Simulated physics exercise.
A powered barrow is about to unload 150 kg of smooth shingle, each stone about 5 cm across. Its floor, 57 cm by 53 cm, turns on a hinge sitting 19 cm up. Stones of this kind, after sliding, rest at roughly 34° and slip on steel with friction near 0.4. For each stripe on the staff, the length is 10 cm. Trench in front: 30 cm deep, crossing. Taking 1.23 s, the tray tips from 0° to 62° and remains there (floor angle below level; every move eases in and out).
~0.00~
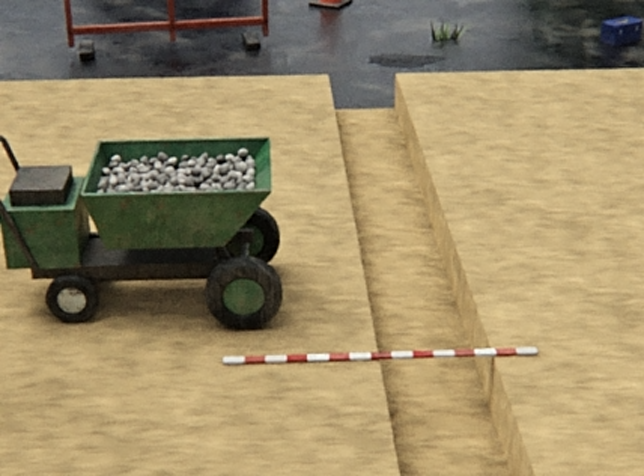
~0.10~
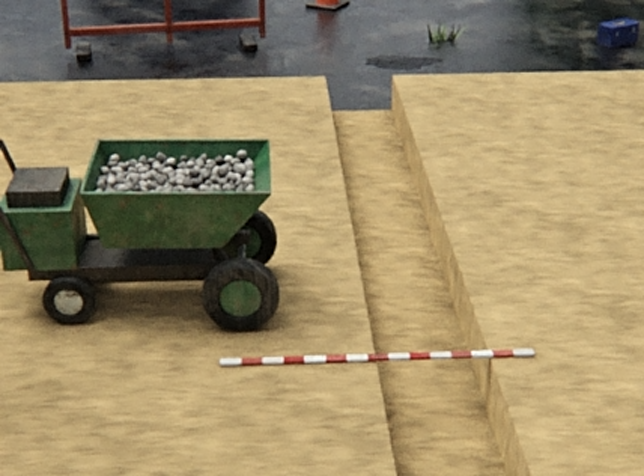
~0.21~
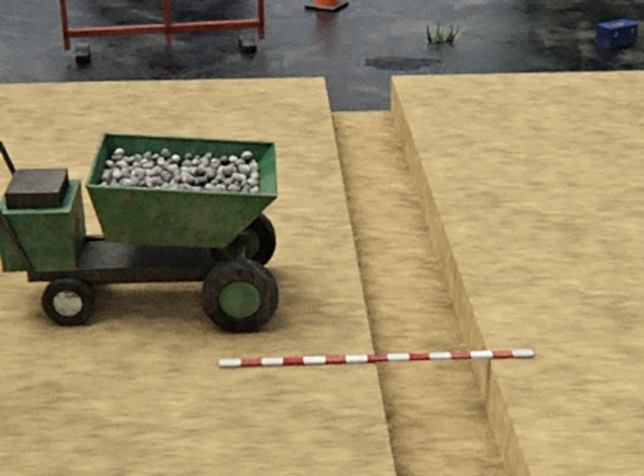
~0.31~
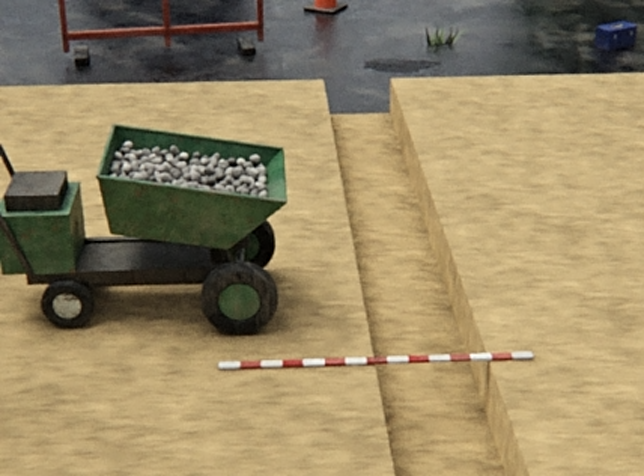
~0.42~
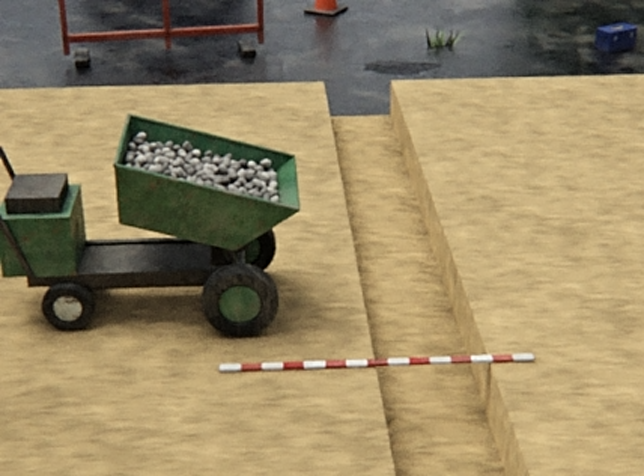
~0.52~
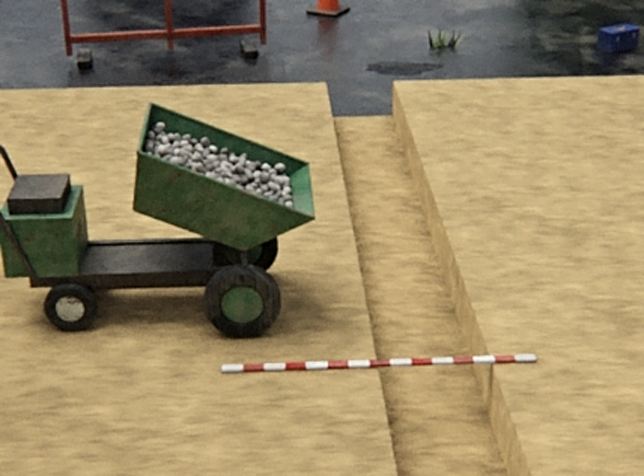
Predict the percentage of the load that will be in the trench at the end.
Predicted: Roughly 91 %.
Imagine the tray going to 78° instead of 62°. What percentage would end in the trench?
Expect roughly 100 per cent.
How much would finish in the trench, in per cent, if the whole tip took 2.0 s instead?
About 90%.
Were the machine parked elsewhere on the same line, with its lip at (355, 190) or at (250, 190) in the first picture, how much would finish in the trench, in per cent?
I'd expect some 55 per cent, then some 80.
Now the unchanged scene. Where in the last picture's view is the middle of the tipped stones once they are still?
Somewhere near pixel (409, 338).
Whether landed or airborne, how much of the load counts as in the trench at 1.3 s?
By then, around 25 percent.
After 0.9 s the floor is at 52°; 100 % in the tray; the foremost stones are at (334, 226).
After 1.3 s the floor is at 62°; 74 % in the tray, 2 % short of the trench, 24 % in the trench; the foremost stones are at (433, 324).
After 1.7 s the floor is at 62°; 41 % in the tray, 2 % short of the trench, 57 % in the trench; the foremost stones are at (466, 345).
After 3.6 s the floor is at 62°; 8 % in the tray, 1 % short of the trench, 91 % in the trench; the foremost stones are at (468, 351).
